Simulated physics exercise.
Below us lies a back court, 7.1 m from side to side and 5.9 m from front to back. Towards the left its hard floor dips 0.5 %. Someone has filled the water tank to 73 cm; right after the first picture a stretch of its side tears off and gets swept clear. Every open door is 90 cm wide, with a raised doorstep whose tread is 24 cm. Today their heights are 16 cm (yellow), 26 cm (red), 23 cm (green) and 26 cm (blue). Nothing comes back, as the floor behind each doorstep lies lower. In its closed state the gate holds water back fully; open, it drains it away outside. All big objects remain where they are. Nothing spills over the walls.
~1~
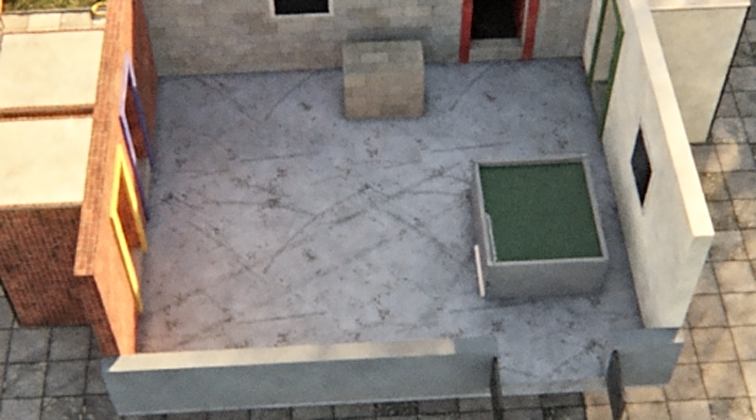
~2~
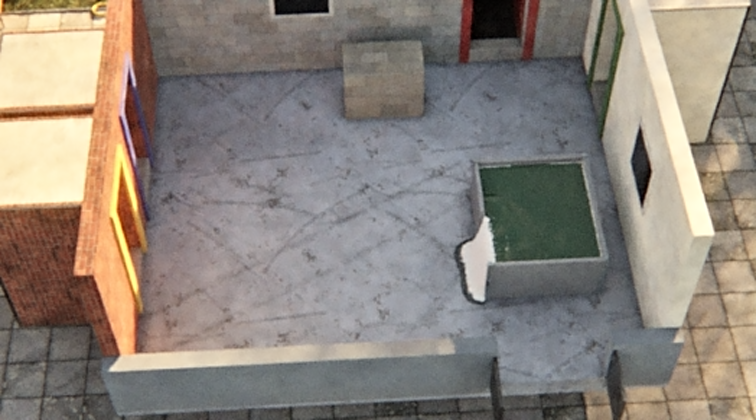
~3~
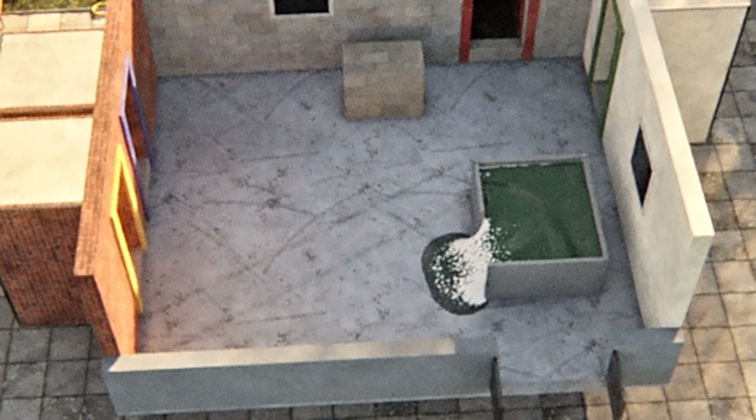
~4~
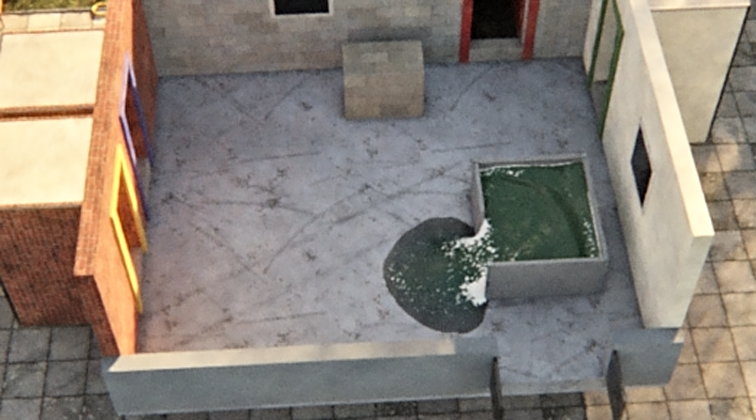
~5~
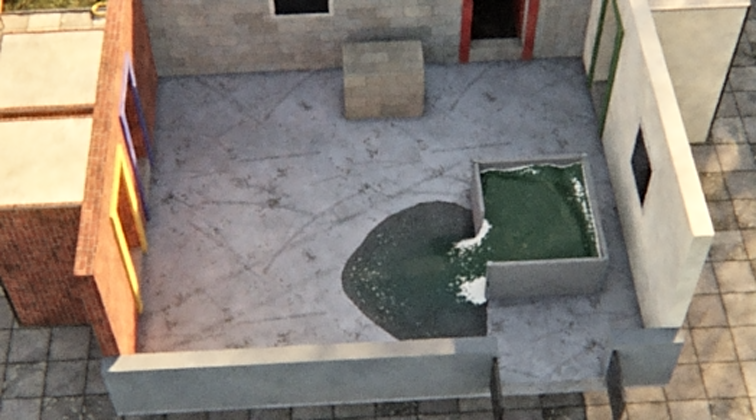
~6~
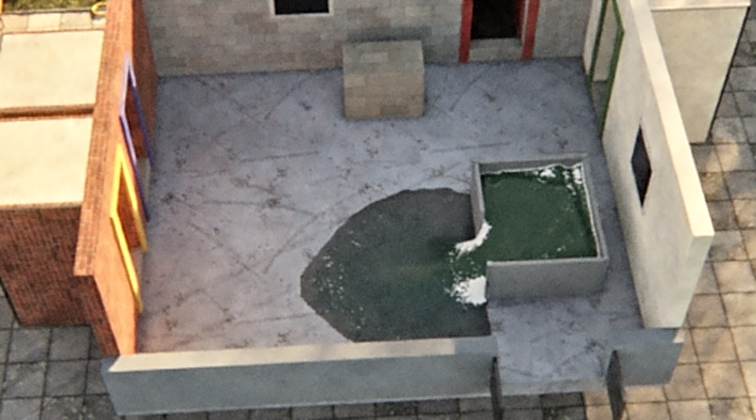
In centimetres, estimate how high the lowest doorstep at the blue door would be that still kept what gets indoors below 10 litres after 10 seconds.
It comes to roughly 11 cm.
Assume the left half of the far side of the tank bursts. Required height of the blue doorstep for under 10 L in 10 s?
Roughly 6.0 cm.
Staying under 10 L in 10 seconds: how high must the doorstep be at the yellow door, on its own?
For yellow: Close to 17 cm.
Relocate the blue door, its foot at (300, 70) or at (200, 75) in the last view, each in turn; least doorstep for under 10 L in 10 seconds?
In turn: About 10.5 cm, about 14.5 cm.
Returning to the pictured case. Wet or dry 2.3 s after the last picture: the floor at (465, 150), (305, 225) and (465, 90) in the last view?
In the order asked: Untouched, soaked, untouched.
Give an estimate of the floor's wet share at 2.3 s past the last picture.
About 50 per cent.
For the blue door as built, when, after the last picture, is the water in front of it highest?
Peak time: Around 1.8 s.
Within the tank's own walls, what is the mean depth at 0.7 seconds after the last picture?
Some 45 cm.
Then, 0.7 s after the last picture water covers 35 % of the floor, deepest (38 cm) near (479, 281); it has not reached the blue door.
Then, 2.3 s after the last picture water covers 50 % of the floor, deepest (30 cm) near (176, 351); 14 cm at the blue door, 0 litres in over its 26 cm doorstep.
Then, 9.3 s after the last picture water covers 85 % of the floor, deepest (11 cm) near (152, 165); 7 cm at the blue door, 0 litres in over its 26 cm doorstep.
At the blue door as built, the water peaked near 16 cm, 1.7 s after the last picture.
With a doorstep of 10 cm, 15 litres would have come in within the 10 s; with 13.5 cm, 2 litres. So under 10 litres takes about 11 cm.
